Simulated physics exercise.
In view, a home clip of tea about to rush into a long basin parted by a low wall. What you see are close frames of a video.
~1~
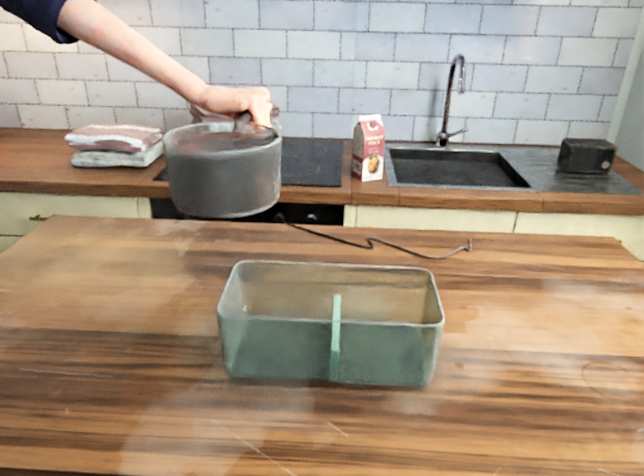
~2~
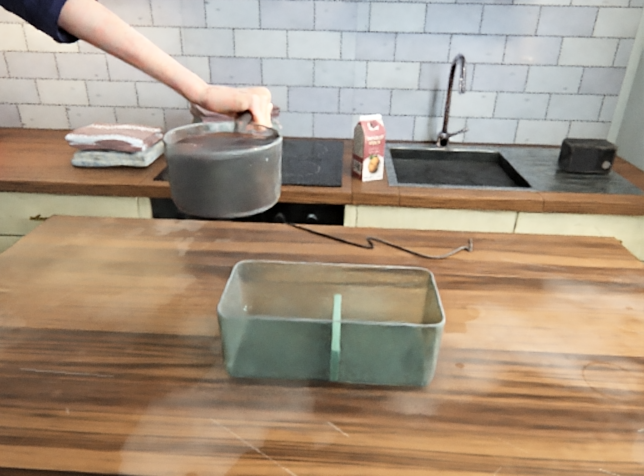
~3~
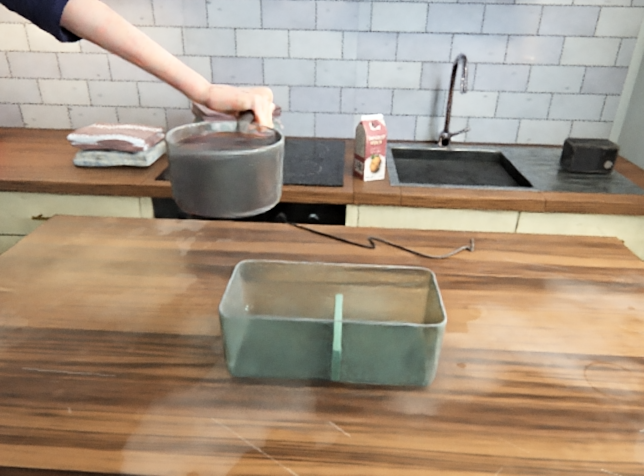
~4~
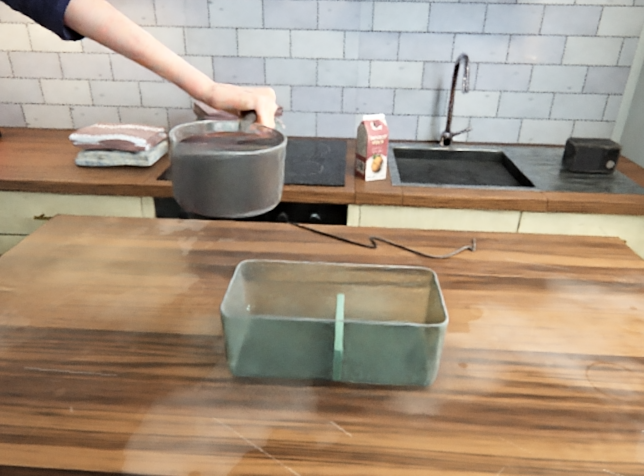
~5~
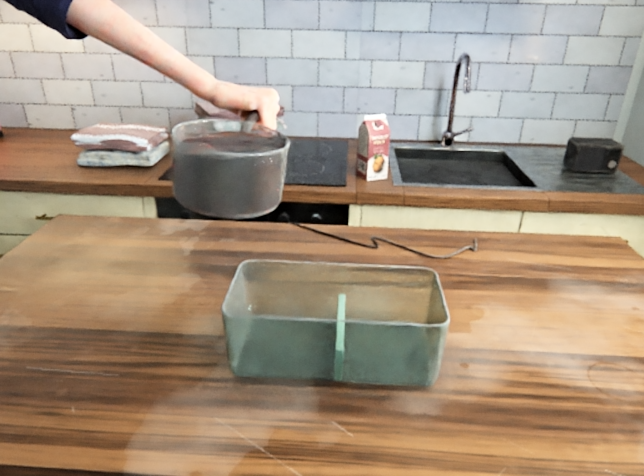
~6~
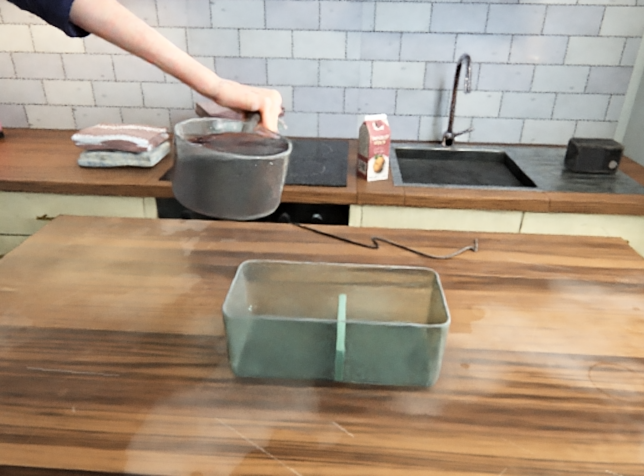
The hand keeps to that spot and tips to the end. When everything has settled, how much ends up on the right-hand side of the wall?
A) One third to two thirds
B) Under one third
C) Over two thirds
Answer: A.
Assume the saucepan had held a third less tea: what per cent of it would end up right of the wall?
Around 35 percent, more or less.
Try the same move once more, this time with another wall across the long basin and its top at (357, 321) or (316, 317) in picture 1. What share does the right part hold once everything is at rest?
The first placement gives around 20 percent, the second 80 percent.
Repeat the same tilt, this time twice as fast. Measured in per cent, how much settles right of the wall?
About 45 in a hundred.
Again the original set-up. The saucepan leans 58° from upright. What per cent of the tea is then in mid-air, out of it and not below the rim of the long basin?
Roughly 25 per cent.
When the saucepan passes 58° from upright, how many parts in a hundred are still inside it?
Near 65 per cent.
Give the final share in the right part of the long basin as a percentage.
Around 55 percent.
A moment on, the saucepan is tipped part way and 67 per cent is still to pour, 3 is left of the wall and 4 right of it.
Next, the saucepan is tipped on its side and 20 per cent is still to pour, 11 is left of the wall and 51 right of it.
Then the saucepan is tipped on its side and 4 per cent is still to pour, 35 is left of the wall and 57 right of it.
Later the saucepan is tipped on its side and 1 per cent is still to pour, 41 is left of the wall and 57 right of it.
Finally, 42 per cent lies left of the wall, 57 right of it and 1 outside.
